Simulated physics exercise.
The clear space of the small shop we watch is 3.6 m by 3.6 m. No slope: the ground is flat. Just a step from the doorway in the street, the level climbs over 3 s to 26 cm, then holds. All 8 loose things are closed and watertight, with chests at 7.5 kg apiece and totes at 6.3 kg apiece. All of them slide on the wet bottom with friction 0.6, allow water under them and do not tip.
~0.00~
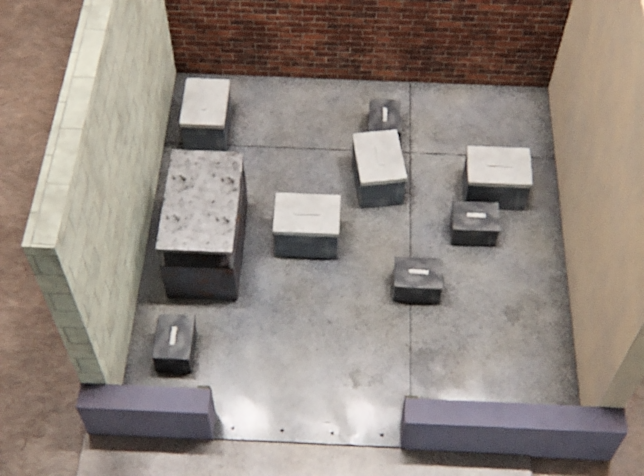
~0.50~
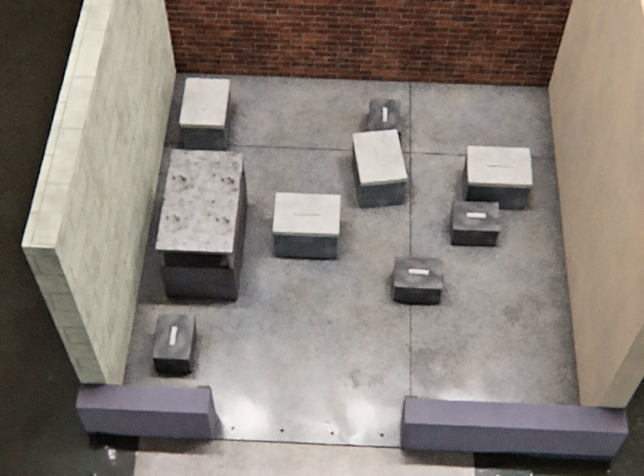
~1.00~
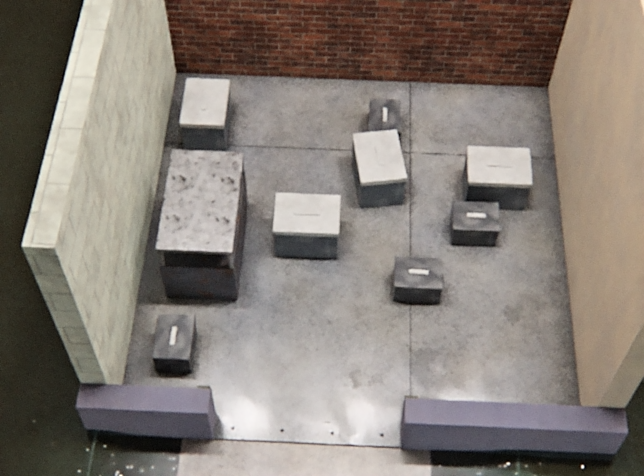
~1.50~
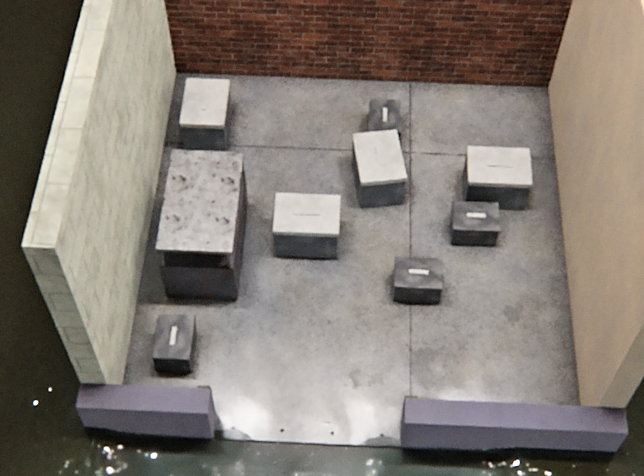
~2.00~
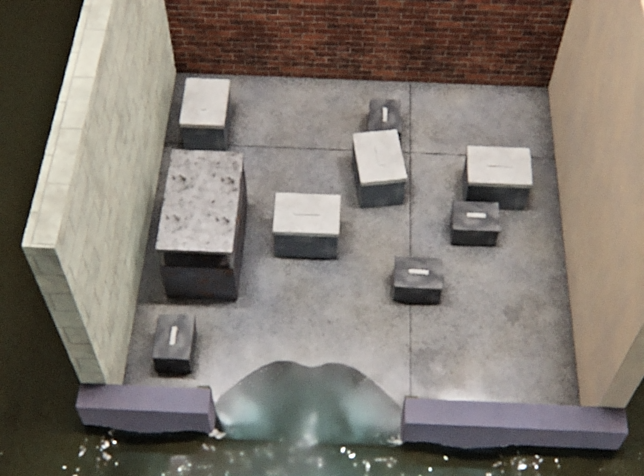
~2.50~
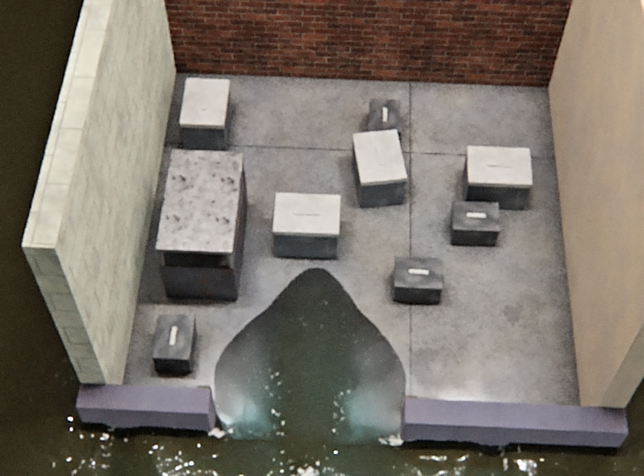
A small shop with a bare grey floor is seen from high above its open doorway, with a brick wall at the back and pale walls on either side. Light-topped boxes, smaller dark boxes and a large speckled block stand about the floor behind low purple walls. Dark water spreads outside, then pushes through the doorway in a rounded tongue, while the boxes and camera stay still.
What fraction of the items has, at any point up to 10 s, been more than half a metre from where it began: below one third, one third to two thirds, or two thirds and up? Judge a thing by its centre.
The fraction is two thirds and up.
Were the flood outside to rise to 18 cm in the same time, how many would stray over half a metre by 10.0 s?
7.
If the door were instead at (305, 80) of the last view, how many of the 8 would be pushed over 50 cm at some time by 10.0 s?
That gives 8 of them.
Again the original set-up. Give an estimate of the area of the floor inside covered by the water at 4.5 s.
Somewhere about 10.0 m2, give or take.
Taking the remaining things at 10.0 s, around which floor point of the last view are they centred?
Roughly at (384, 247).
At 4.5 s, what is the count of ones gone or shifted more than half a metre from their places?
Tally at that time: 2.
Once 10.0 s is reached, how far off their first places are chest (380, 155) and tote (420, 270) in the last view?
Respectively 100 and 100 centimetres.
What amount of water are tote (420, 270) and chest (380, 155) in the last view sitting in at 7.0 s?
16 and 17 cm.
After 3.5 s 0 of 8 are over 50 cm from their spots; 0 afloat.
After 4.5 s 2 of 8 are over 50 cm from their spots; 2 afloat.
After 7.0 s 5 of 8 are over 50 cm from their spots; 8 afloat.
After 10.0 s 8 of 8 are over 50 cm from their spots, and 8 have been at some point; 8 afloat.
